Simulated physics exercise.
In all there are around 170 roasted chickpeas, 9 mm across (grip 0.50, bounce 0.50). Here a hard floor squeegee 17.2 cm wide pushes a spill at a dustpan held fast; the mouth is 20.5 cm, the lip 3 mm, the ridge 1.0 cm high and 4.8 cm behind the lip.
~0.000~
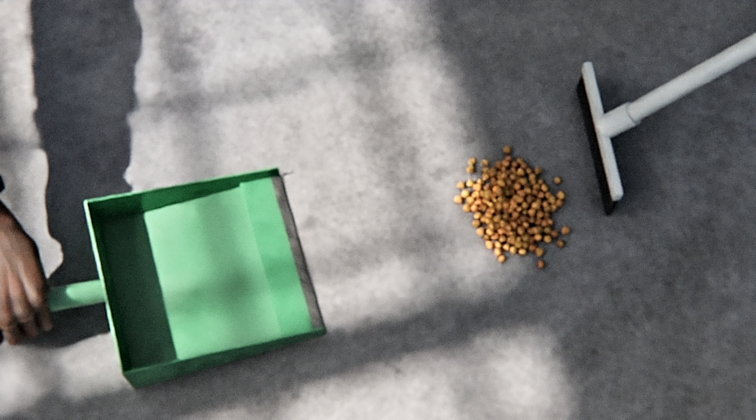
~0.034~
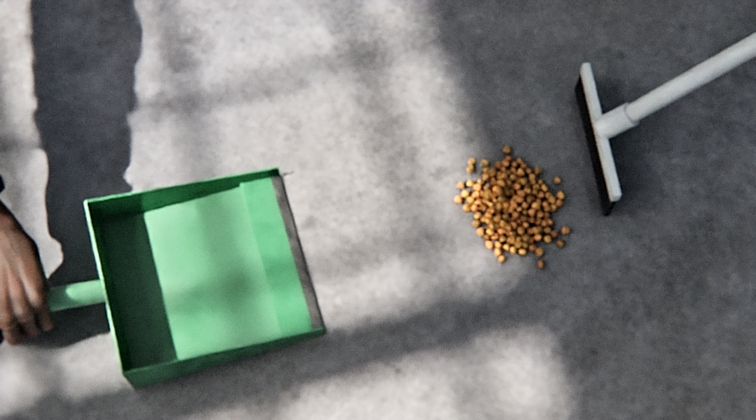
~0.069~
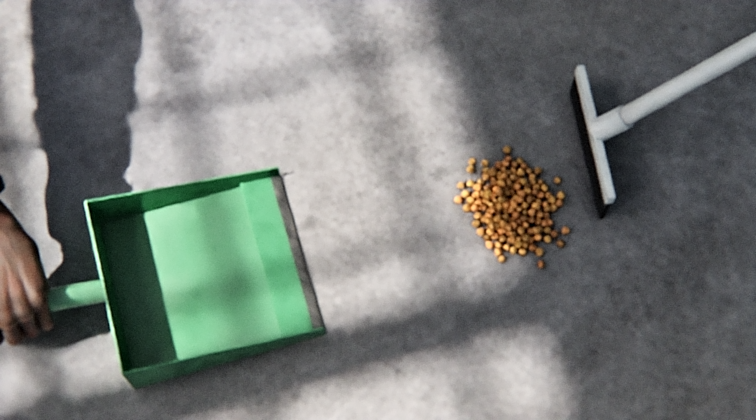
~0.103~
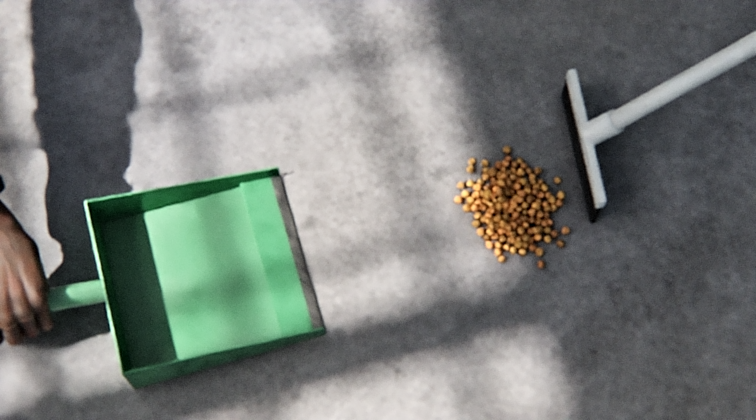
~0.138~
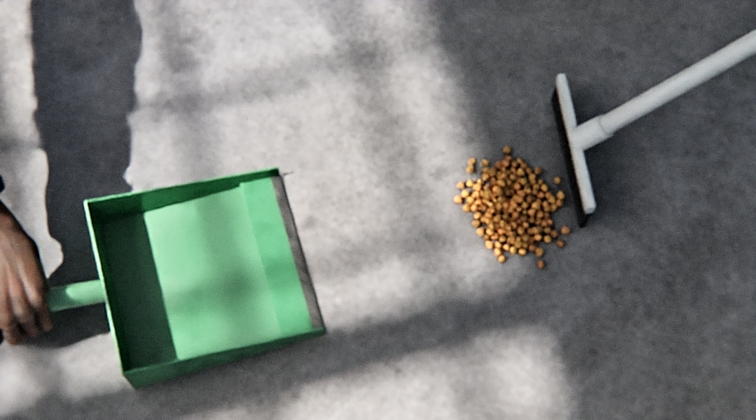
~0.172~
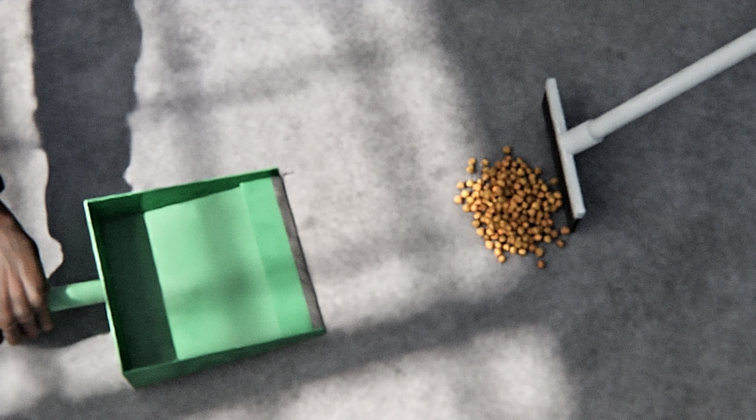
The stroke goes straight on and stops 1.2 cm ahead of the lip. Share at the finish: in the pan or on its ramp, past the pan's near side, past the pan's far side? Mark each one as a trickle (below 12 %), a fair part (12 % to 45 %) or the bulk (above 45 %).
Pan: A fair part; near side: A fair part; far side: A trickle.
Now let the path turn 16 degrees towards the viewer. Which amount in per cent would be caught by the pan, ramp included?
That gives near 5 in a hundred.
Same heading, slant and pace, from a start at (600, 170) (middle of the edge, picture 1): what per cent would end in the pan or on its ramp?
I'd estimate about 25 per cent.
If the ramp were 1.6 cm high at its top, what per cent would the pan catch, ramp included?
With that ramp, near 30 per cent.
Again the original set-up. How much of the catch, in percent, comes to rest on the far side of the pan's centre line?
Around 10 in a hundred.
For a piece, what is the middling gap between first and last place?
Median shift: Approx. 26 cm.
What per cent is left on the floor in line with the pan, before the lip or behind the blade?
That comes to near 55 percent.
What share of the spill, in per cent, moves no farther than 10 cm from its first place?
Around 10 in a hundred.
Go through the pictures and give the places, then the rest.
Blade from (617, 195) to (587, 70), moved 0.0 cm, 0 of the pieces shifted so far; middle of the pieces at (515, 206); pan at (193, 283), in the first picture.
Blade from (615, 196) to (585, 71), moved 0.2 cm, 0 of the pieces shifted so far; middle of the pieces at (515, 206), in the second picture.
Blade from (609, 199) to (580, 73), moved 1.0 cm, 0 of the pieces shifted so far; middle of the pieces at (515, 206), in the third picture.
Blade from (600, 203) to (571, 77), moved 2.2 cm, 0 of the pieces shifted so far; middle of the pieces at (515, 206), in the fourth picture.
Blade from (589, 208) to (560, 82), moved 3.6 cm, 0 of the pieces shifted so far; middle of the pieces at (515, 206), in the fifth picture.
Blade from (579, 213) to (550, 86), moved 5.0 cm, 2 of the pieces shifted so far; middle of the pieces at (515, 206); pan at (193, 283). Its pace works out near 0.41 m/s, heading 10 degrees towards the viewer's side, in the sixth picture.
Then, at 0.53 s, middle of the blade 18 cm from the lip; 0 % over the lip, far side 0 %, near side 5 %.
After 0.76 s, middle of the blade 9 cm from the lip; 0 % over the lip, far side 0 %, near side 10 %.
After 1.11 s, middle of the blade 3 cm from the lip; 30 % over the lip, far side 0 %, near side 15 %.
At rest (1.5 s), pan 30 %, near side 15 %, far side 0 %, in front of the lip or behind the blade 55 %.
